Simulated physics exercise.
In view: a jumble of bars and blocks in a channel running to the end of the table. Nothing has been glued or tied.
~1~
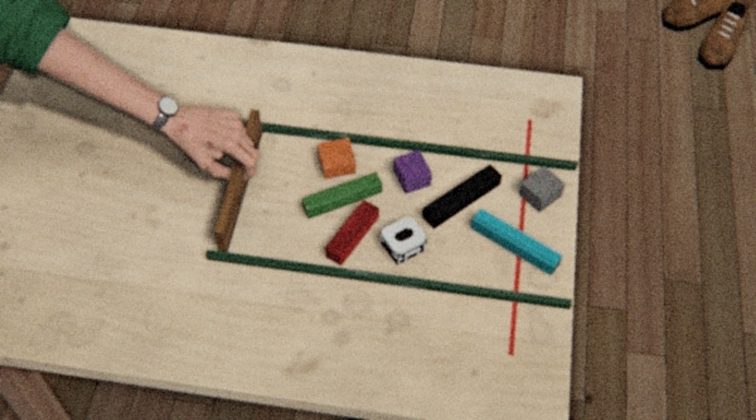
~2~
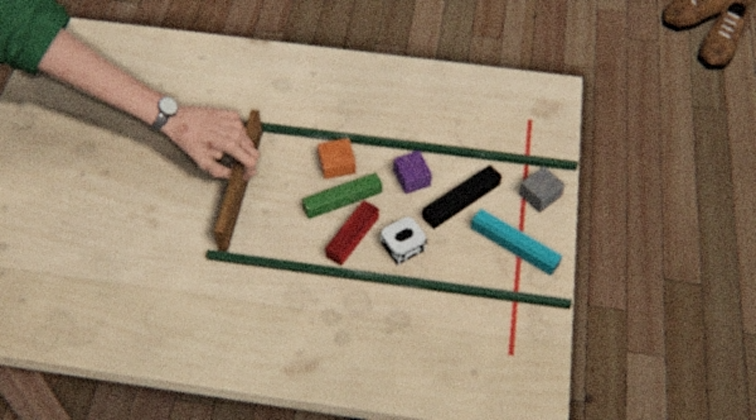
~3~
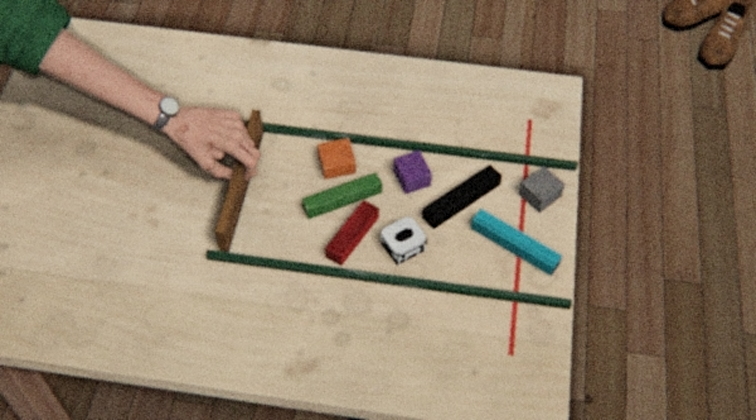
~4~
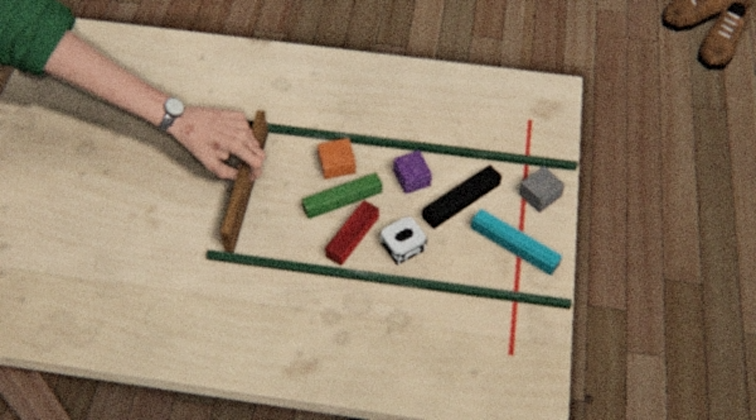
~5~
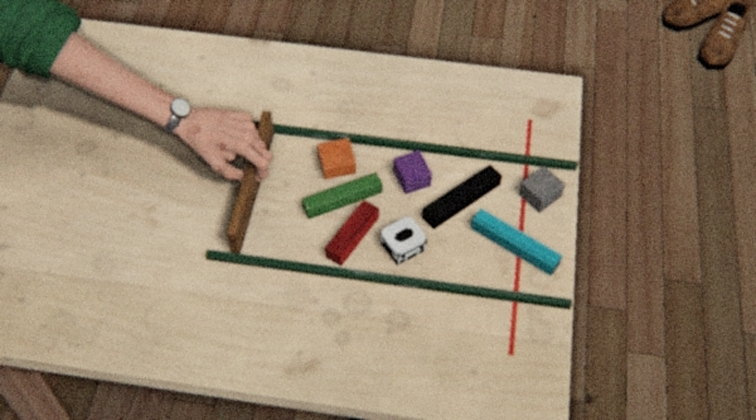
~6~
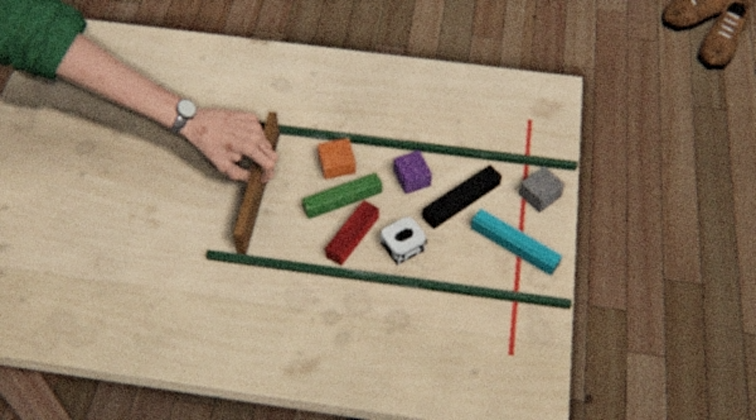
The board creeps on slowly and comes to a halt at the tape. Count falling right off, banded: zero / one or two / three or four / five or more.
Band: Three or four.
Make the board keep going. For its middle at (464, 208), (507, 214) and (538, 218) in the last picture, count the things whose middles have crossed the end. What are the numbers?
First 0, next 2, last 5.
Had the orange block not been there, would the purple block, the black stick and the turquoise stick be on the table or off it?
Well, the purple block is left in place, the black stick is left in place and the turquoise stick topples off.
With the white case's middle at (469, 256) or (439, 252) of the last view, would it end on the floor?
So in the first try it is not lost, and in the second it is not lost.
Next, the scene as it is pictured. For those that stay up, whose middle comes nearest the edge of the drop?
Answer - the purple block.
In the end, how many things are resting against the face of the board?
Contact count: 3.
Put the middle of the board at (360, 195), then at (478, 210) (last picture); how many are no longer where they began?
I make it 5 at the first spot and 8 at the other.
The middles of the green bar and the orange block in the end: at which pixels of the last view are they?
Result: One about (552, 221), other about (542, 187).
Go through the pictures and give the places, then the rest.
The first frame shows grey block (542, 189); turquoise stick (516, 241); black stick (462, 196); board (240, 179); tape (521, 227).
The second frame shows turquoise stick (516, 242); red stick (353, 232).
The third frame shows black stick (462, 197); orange block (337, 159).
The fourth frame shows grey block (542, 189); purple block (412, 172).
The fifth frame shows turquoise stick (516, 242); board (252, 181).
The sixth frame shows grey block (542, 189); turquoise stick (516, 242); black stick (462, 197); board (258, 182); tape (521, 227).
Soon after, none off yet; grey block at rest near (542, 189); turquoise stick at rest near (516, 242); black stick at rest near (462, 197).
At rest, the number that fall off is three or four; fallen, black stick, turquoise stick and grey block.
